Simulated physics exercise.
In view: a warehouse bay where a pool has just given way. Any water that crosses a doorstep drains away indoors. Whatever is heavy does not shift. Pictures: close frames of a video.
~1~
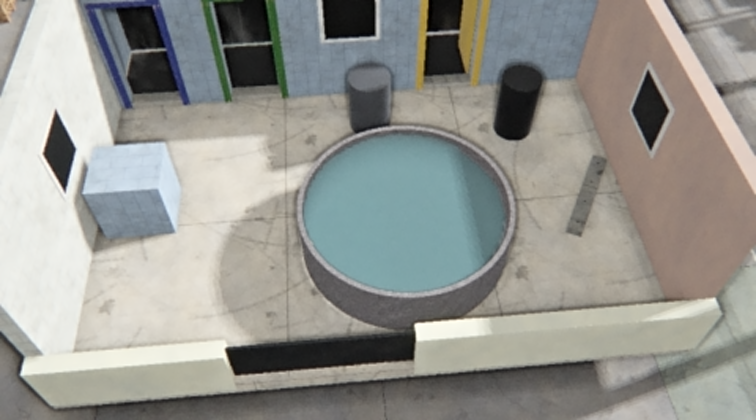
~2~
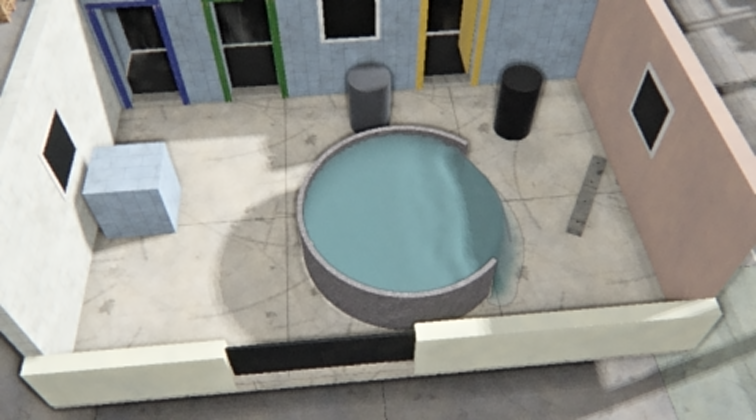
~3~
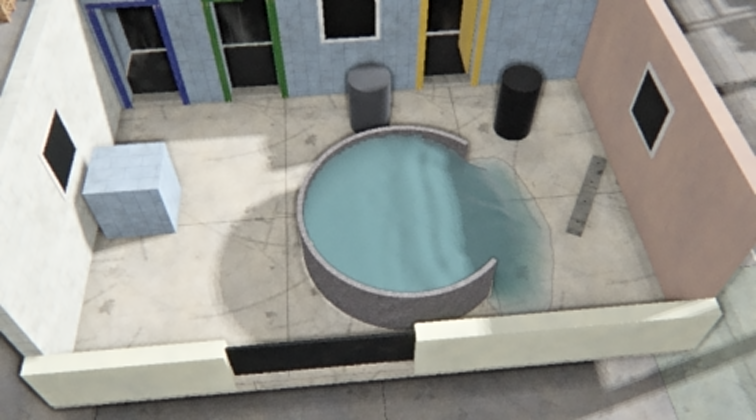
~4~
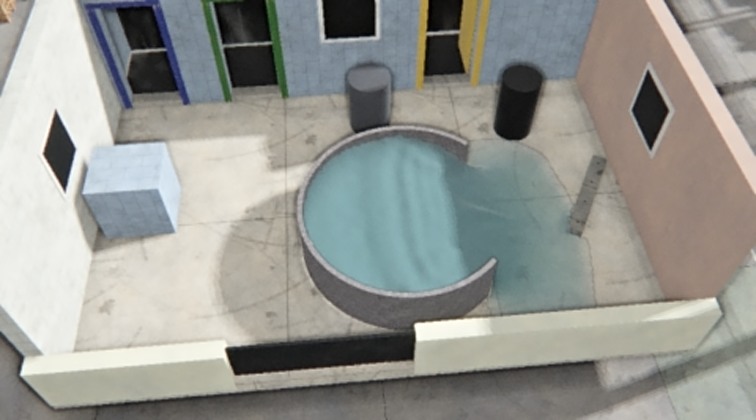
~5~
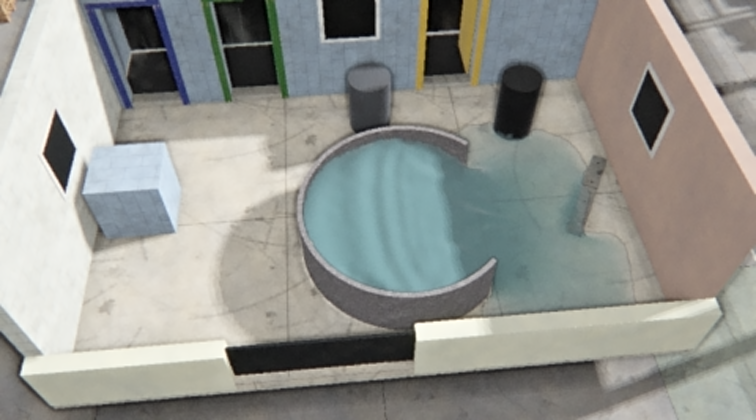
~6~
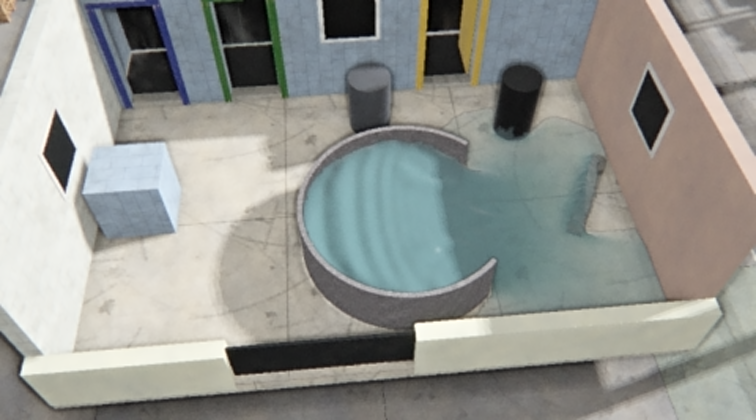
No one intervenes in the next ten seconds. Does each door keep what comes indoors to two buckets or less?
The green door counts as not over; the blue door counts as over; the yellow door counts as over.
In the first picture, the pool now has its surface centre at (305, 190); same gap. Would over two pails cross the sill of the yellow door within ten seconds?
Result, one by one - yellow door: Above the limit.
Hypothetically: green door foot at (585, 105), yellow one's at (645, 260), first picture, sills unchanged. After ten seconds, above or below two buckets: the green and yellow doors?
Green door tops the limit, yellow door tops the limit.
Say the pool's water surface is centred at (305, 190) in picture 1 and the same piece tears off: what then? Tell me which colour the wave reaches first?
That would be the yellow-painted one, I say.
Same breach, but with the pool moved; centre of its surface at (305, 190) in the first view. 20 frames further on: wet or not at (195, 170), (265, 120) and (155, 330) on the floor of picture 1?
In turn: Clear, free of water, no water.
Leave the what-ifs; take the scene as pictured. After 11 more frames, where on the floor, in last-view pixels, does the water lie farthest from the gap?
Somewhere about (577, 83).
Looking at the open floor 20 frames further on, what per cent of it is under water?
My estimate is roughly 50 percent.
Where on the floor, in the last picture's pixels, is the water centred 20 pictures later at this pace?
Somewhere around (502, 212) in the last view.
A moment on, water covers 30 % of the floor; the green door not reached, the blue door not reached, the yellow door wet at the sill, nothing in.
Next, water covers 35 % of the floor; the green door not reached, the blue door not reached, the yellow door under two buckets in.
Then, water covers 50 % of the floor; the green door not reached, the blue door not reached, the yellow door under two buckets in.
Later, water covers 95 % of the floor; the green door wet at the sill, nothing in, the blue door wet at the sill, nothing in, the yellow door over two buckets in.
In the end, water covers 100 % of the floor; the green door under two buckets in, the blue door far over two buckets in, the yellow door far over two buckets in.
